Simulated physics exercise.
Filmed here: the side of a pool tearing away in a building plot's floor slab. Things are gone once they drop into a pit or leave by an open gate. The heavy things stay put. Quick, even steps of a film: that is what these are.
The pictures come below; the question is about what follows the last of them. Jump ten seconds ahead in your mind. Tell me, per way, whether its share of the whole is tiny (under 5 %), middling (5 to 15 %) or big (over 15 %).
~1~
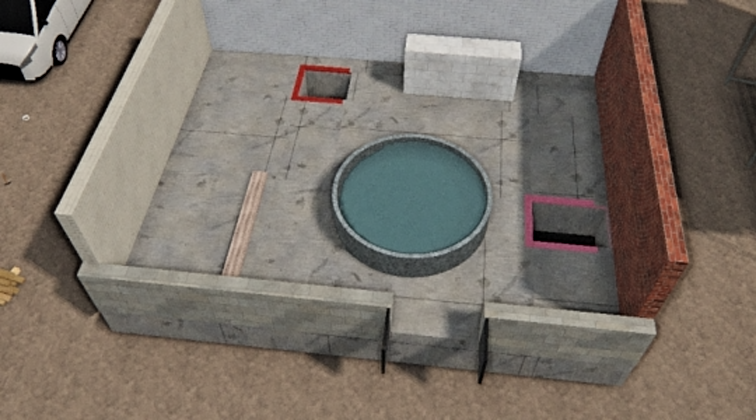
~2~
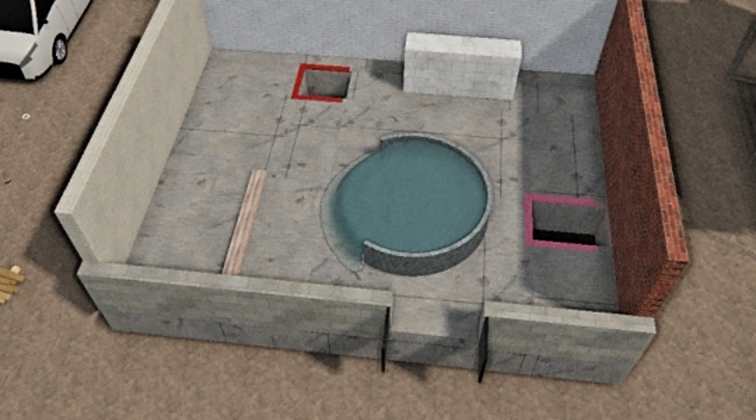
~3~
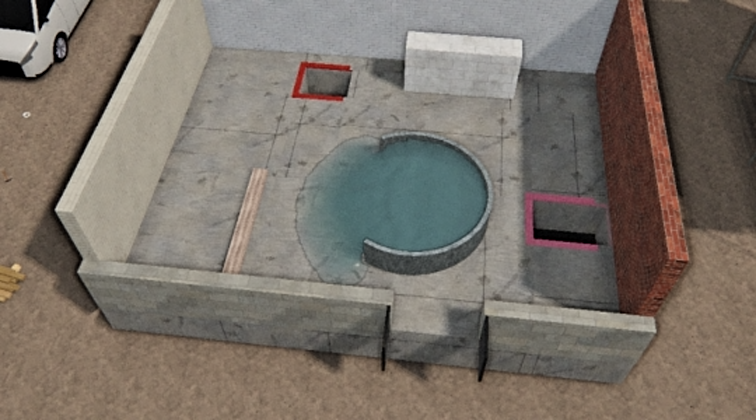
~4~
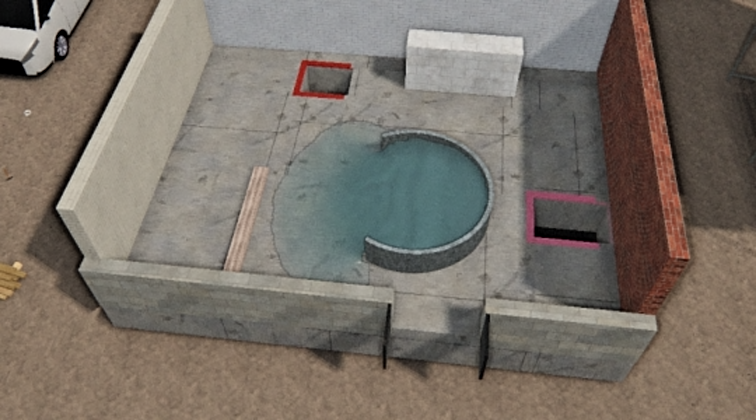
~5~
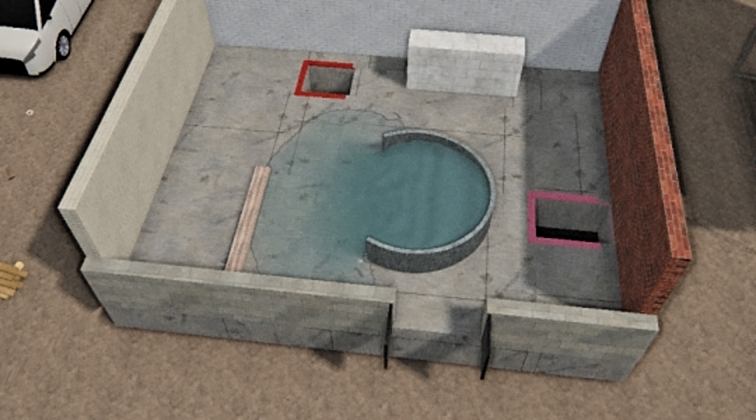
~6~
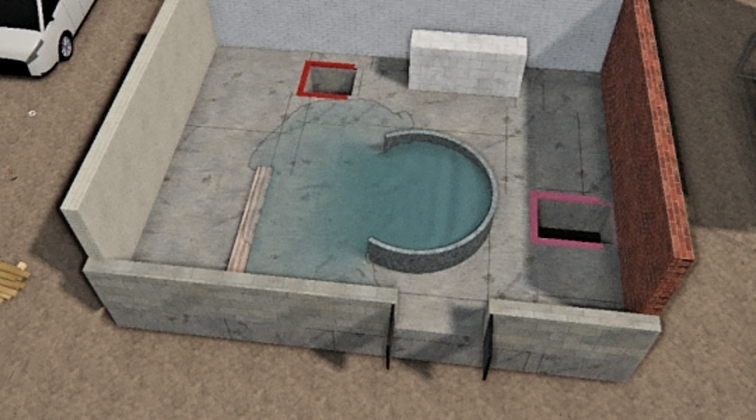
In order: The gate stays lower than five per cent. The red pit goes higher than fifteen per cent. The pink pit stays lower than five per cent.
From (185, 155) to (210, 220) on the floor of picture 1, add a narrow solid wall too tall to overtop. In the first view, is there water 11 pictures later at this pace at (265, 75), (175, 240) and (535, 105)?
Result, listed order: Spot 1 reached by the flood, spot 2 reached by the flood, spot 3 kept clear of the flood.
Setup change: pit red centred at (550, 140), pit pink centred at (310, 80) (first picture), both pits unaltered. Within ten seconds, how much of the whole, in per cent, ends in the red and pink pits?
Estimated shares - red: 0 %; pink: 35 %.
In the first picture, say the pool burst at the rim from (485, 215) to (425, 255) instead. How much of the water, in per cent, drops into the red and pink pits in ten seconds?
In percent: Red 0, pink 40.
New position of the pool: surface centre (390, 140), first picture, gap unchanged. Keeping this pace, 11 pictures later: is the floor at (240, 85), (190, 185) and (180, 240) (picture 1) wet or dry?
Spot one wetted, spot two wetted, spot three wetted.
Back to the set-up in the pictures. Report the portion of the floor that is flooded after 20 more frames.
Around 50 percent, give or take.
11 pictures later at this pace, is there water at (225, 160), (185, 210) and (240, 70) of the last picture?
One by one: Waterlogged / waterlogged / waterlogged.
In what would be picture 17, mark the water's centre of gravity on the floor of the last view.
Near (312, 197).
A moment on, water covers 40 % of the floor; the gate 0 %, the red pit 1 %, the pink pit 0 %.
Next, water covers 50 % of the floor; the gate 0 %, the red pit 2 %, the pink pit 0 %.
Then, water covers 50 % of the floor; the gate 0 %, the red pit 2 %, the pink pit 0 %.
Later, water covers 60 % of the floor; the gate 1 %, the red pit 10 %, the pink pit 0 %.
In the end, water covers 75 % of the floor; the gate 2 %, the red pit 25 %, the pink pit 1 %.
